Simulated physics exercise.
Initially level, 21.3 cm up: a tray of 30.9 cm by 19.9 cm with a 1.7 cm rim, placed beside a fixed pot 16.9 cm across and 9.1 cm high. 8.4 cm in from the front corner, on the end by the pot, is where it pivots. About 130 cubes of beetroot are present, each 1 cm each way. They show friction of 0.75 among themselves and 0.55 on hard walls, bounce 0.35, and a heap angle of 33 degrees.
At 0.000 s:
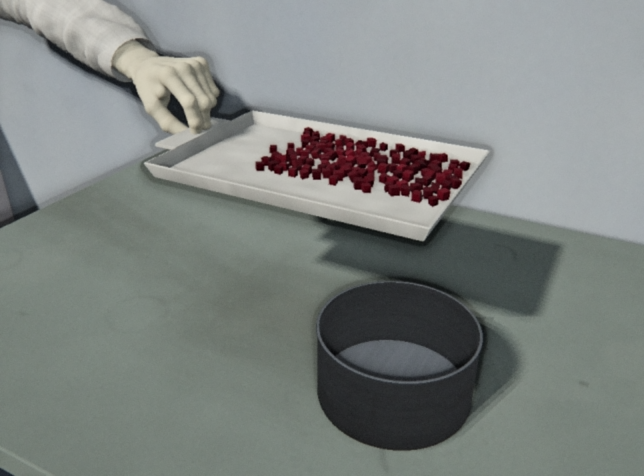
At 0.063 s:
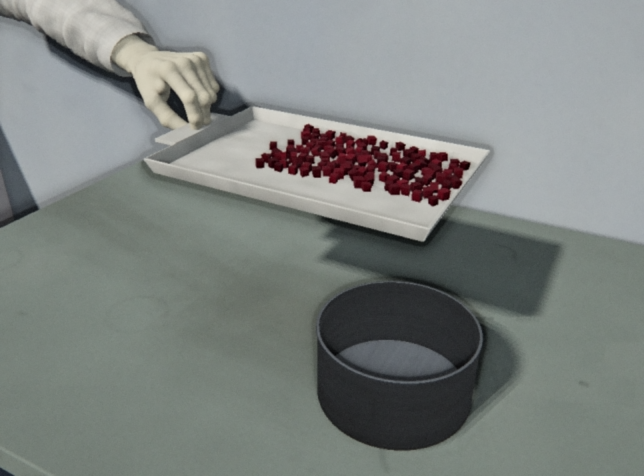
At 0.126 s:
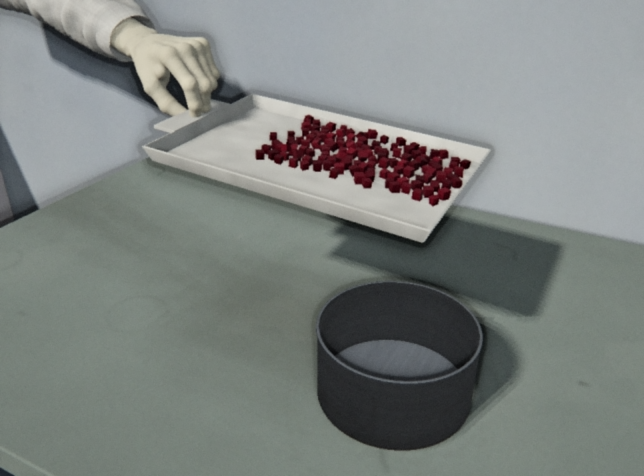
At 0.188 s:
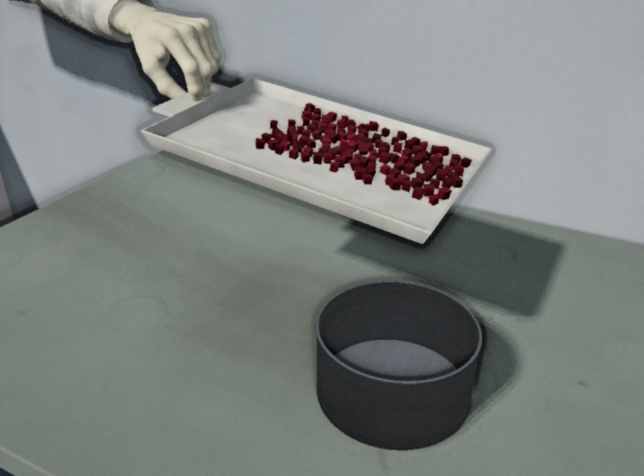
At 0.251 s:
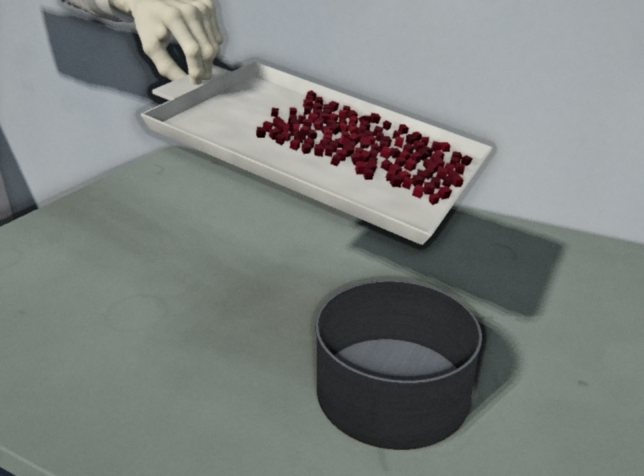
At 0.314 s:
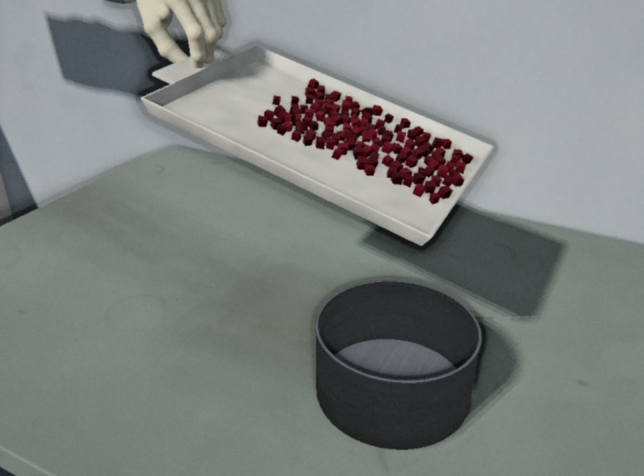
A hand at the left gripped a white tray of small dark red cubes and raised that end, tilting it down to the right above a table with a round dark pot, while the cubes stayed bunched together.
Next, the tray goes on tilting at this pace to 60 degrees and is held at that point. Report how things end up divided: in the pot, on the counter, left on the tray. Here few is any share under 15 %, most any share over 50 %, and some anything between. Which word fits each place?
Pot: Few; counter: Some; left on the tray: Most.
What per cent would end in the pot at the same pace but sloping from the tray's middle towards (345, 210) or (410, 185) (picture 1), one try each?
First try: About 40 percent; second try: About 5 percent.
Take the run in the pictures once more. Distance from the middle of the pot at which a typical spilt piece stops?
Some 28 cm.
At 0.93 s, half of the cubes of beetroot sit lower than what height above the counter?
Some 26 cm above the counter.
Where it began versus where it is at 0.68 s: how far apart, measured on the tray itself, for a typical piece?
Roughly 1 cm.
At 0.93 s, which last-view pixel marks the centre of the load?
Approximately (439, 160) in the last picture.
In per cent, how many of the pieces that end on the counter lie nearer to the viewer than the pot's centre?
I'd put it at around 60 per cent.
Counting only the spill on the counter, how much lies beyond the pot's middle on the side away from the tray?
Roughly 100 percent of the spill.
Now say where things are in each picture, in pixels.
The first picture shows tray tilt 0 degrees, front corners at (153, 162) and (424, 224); middle of the pieces at (362, 163); pot at (398, 326).
The second picture shows tray tilt 1 degrees, front corners at (153, 158) and (425, 224); middle of the pieces at (362, 161).
The third picture shows tray tilt 4 degrees, front corners at (151, 146) and (425, 226), lowest corner right front; middle of the pieces at (363, 156).
The fourth picture shows tray tilt 8 degrees, front corners at (150, 130) and (426, 227), lowest corner right front; middle of the pieces at (364, 150).
The fifth picture shows tray tilt 11 degrees, front corners at (150, 114) and (426, 229), lowest corner right front; middle of the pieces at (365, 143).
The sixth picture shows tray tilt 15 degrees, front corners at (151, 98) and (427, 231), lowest corner right front; middle of the pieces at (367, 137); pot at (398, 325). Its pace works out near 60 degrees a second.
After 0.68 s, tilt 37 degrees; the tray holds 100 %, the pot 0 %.
Then, at 0.93 s, tilt 52 degrees; the tray holds 100 %, the pot 0 %.
After 1.28 s, tilt 60 degrees; the tray holds 75 %, the pot 0 %.
At rest (2.6 s), pot 5 %, counter 25 %, tray 75 %.
